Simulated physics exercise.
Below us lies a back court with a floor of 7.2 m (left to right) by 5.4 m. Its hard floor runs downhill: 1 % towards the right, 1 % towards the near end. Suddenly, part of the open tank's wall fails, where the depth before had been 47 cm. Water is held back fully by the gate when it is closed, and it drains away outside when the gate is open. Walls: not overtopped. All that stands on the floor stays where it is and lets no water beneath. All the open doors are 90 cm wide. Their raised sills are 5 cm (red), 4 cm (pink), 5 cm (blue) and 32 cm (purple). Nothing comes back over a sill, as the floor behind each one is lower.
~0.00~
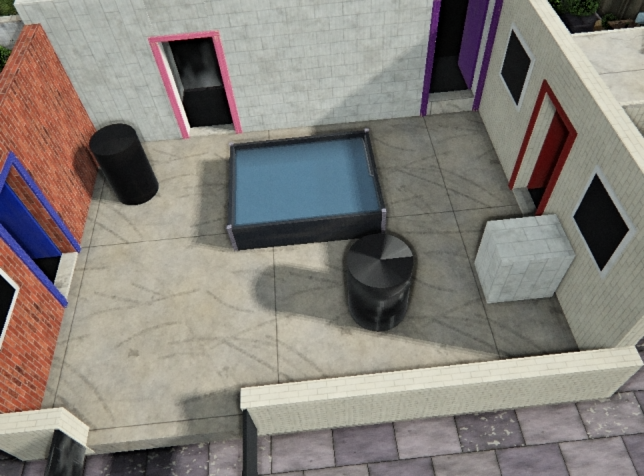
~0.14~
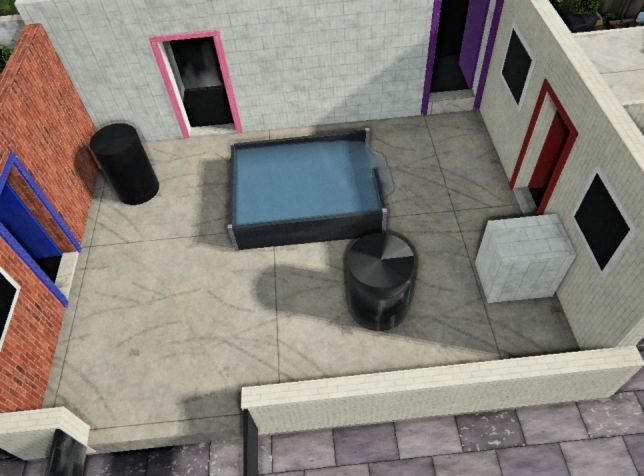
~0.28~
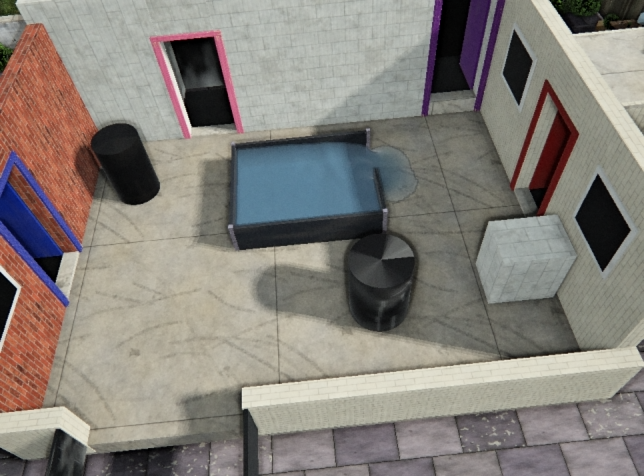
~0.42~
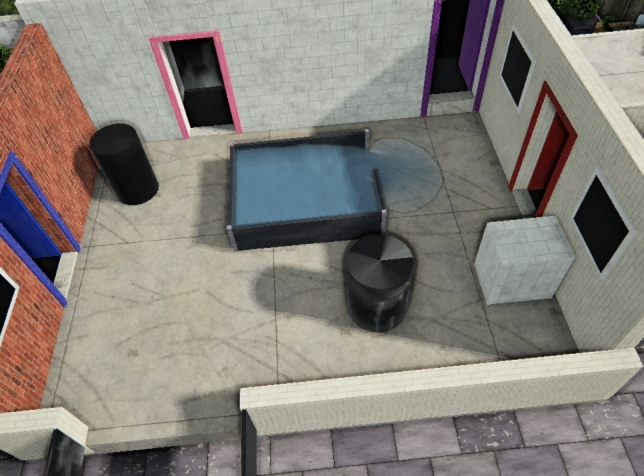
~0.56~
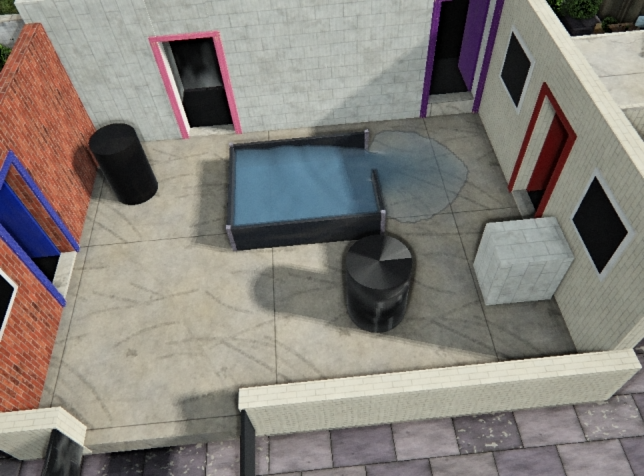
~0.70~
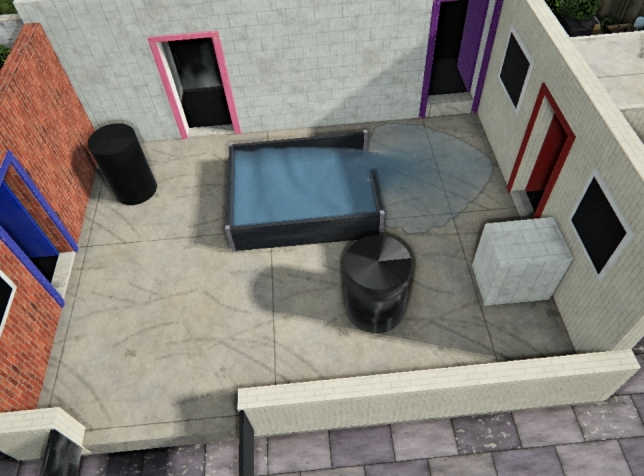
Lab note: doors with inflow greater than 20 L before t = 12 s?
Outcome: The red door overruns the limit; the pink door stops short of the limit; the blue door stops short of the limit; the purple door stops short of the limit.
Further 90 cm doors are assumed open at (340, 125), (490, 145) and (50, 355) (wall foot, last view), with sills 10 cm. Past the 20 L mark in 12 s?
Result in order - not enough, more than that, not enough.
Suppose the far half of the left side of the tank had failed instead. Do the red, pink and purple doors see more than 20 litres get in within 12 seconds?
So red stays lower, pink tops it, purple stays lower.
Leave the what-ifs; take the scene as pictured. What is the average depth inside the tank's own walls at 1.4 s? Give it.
It averages close to 36 cm.
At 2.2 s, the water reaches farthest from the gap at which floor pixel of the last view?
That lands around (555, 306) in the last picture.
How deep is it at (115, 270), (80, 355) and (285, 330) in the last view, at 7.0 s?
Depths: About 0, 0 and 1 centimetres.
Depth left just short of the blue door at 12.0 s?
It's some 2.0 centimetres deep.
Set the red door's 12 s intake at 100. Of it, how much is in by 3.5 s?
Some 25 in a hundred.
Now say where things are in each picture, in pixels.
In the first frame, the open tank at (303, 180) is whole and still, 47 cm deep.
In the second frame, the front is at (386, 193), 0.5 m from the gap at (369, 166); 0.2 m2 of floor is under water; 47 cm left at the back of the open tank.
In the third frame, the front is at (410, 188), 0.8 m from the gap at (370, 167); 0.7 m2 of floor is under water; 47 cm left at the back of the open tank.
In the fourth frame, water pours out at (369, 169) and has run 1.2 m, to (438, 179); typically 6 cm deep outside, 47 cm at the open tank's back.
In the fifth frame, the front is at (462, 170), 1.7 m from the gap at (368, 169); 2.3 m2 of floor is under water; 47 cm left at the back of the open tank.
In the sixth frame, water pours out at (367, 169) and has run 2.1 m, to (484, 158); typically 4 cm deep outside, 46 cm at the open tank's back.
After 1.4 s water covers 15 % of the floor and is deepest (29 cm) near (374, 168); red door 10 cm at the sill, 2 L in, pink door not reached, blue door not reached, purple door 11 cm at the sill, 0 L in.
After 2.2 s water covers 20 % of the floor and is deepest (32 cm) near (483, 131); red door 15 cm at the sill, 24 L in, pink door not reached, blue door not reached, purple door 25 cm at the sill, 0 L in.
After 3.5 s water covers 25 % of the floor and is deepest (28 cm) near (522, 256); red door 13 cm at the sill, 74 L in, pink door not reached, blue door not reached, purple door 19 cm at the sill, 0 L in.
After 7.0 s water covers 60 % of the floor and is deepest (18 cm) near (511, 257); red door 14 cm at the sill, 198 L in, pink door 4 cm at the sill, 0 L in, blue door not reached, purple door 13 cm at the sill, 0 L in.
After 12.0 s water covers 90 % of the floor and is deepest (12 cm) near (522, 256); red door 10 cm at the sill, 298 L in, pink door 3 cm at the sill, 0 L in, blue door 2 cm at the sill, 0 L in, purple door 7 cm at the sill, 0 L in.
